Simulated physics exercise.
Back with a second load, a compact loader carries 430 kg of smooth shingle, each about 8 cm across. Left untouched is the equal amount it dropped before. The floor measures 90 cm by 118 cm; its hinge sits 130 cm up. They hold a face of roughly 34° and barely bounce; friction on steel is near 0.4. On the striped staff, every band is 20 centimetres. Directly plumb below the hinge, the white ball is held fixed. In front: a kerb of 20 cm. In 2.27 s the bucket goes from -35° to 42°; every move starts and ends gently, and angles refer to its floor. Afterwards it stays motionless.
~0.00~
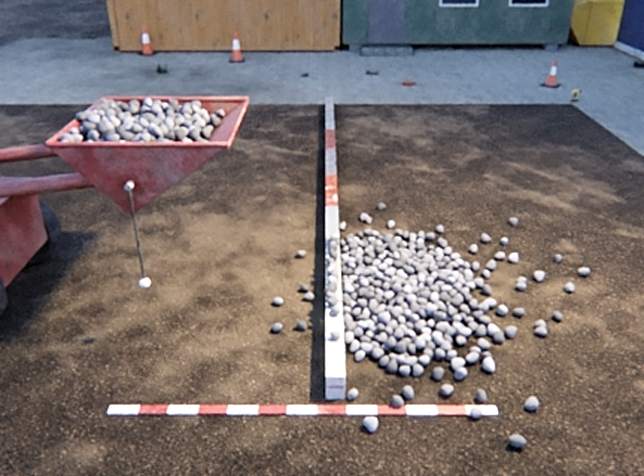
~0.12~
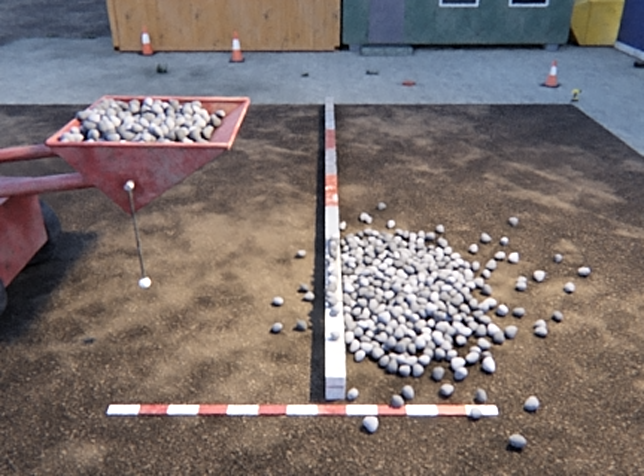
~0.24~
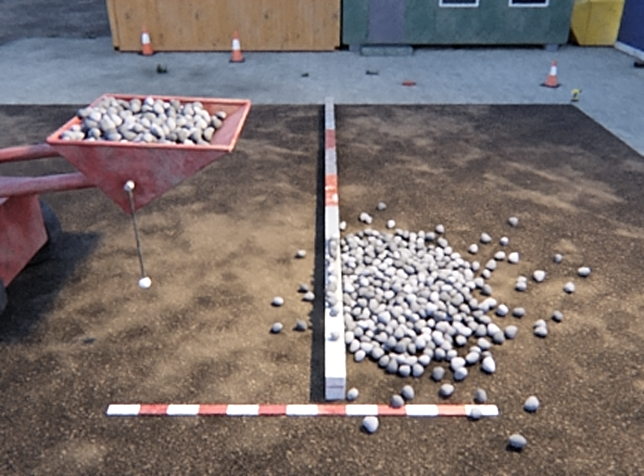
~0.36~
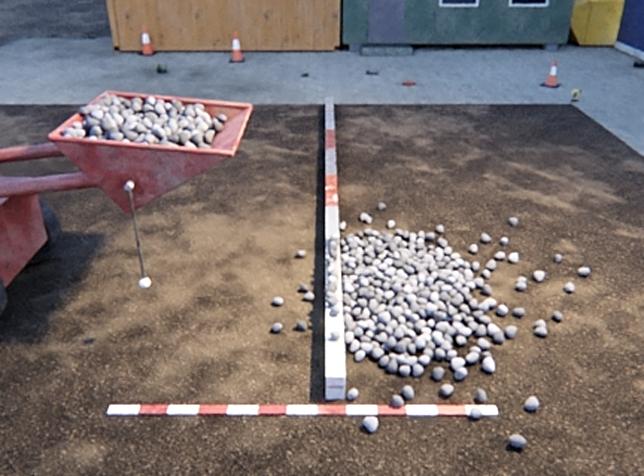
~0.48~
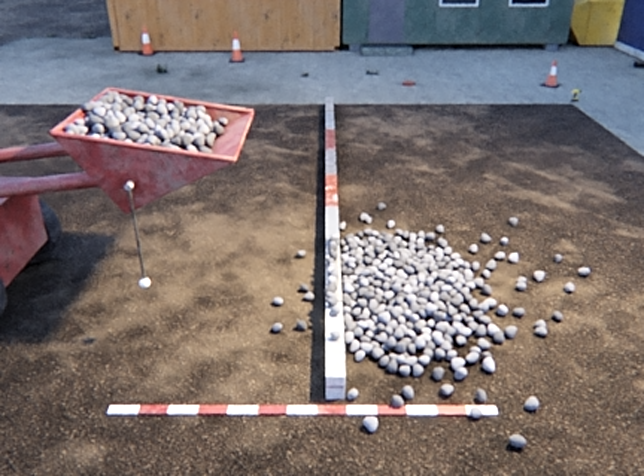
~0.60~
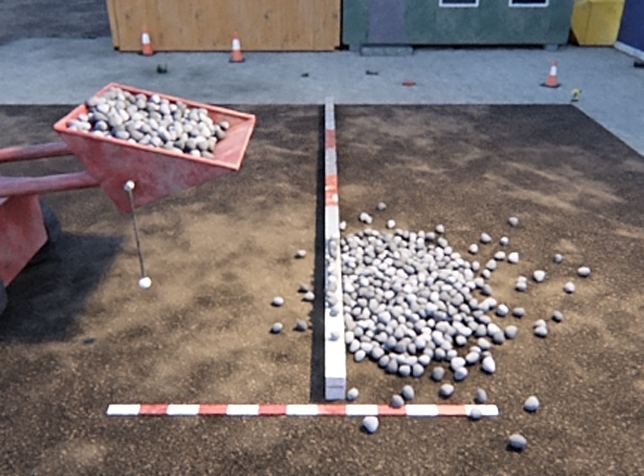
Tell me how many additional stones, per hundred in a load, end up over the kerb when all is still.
Some 0 in every hundred.
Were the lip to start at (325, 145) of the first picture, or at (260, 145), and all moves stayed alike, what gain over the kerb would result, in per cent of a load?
The first position would add some 65 per cent, the second some 5.
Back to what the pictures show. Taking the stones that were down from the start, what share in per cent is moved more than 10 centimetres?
Some 0 percent, give or take.
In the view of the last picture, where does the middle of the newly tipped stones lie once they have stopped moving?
(280, 284).
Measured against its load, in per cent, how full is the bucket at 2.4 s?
Held: Around 5 % of the load.
After 1.7 s the floor is at 30°; in per cent of one load, 80 in the bucket, 24 on this side of the kerb, 96 over the kerb; the foremost stones are at (557, 269).
After 2.4 s the floor is at 42°; in per cent of one load, 5 in the bucket, 99 on this side of the kerb, 96 over the kerb; the foremost stones are at (557, 269).
After 2.7 s the floor is at 42°; in per cent of one load, 0 in the bucket, 104 on this side of the kerb, 96 over the kerb; the foremost stones are at (557, 269).
After 5.4 s the floor is at 42°; in per cent of one load, 0 in the bucket, 104 on this side of the kerb, 96 over the kerb; the foremost stones are at (557, 269). Net gain over the kerb, 0.
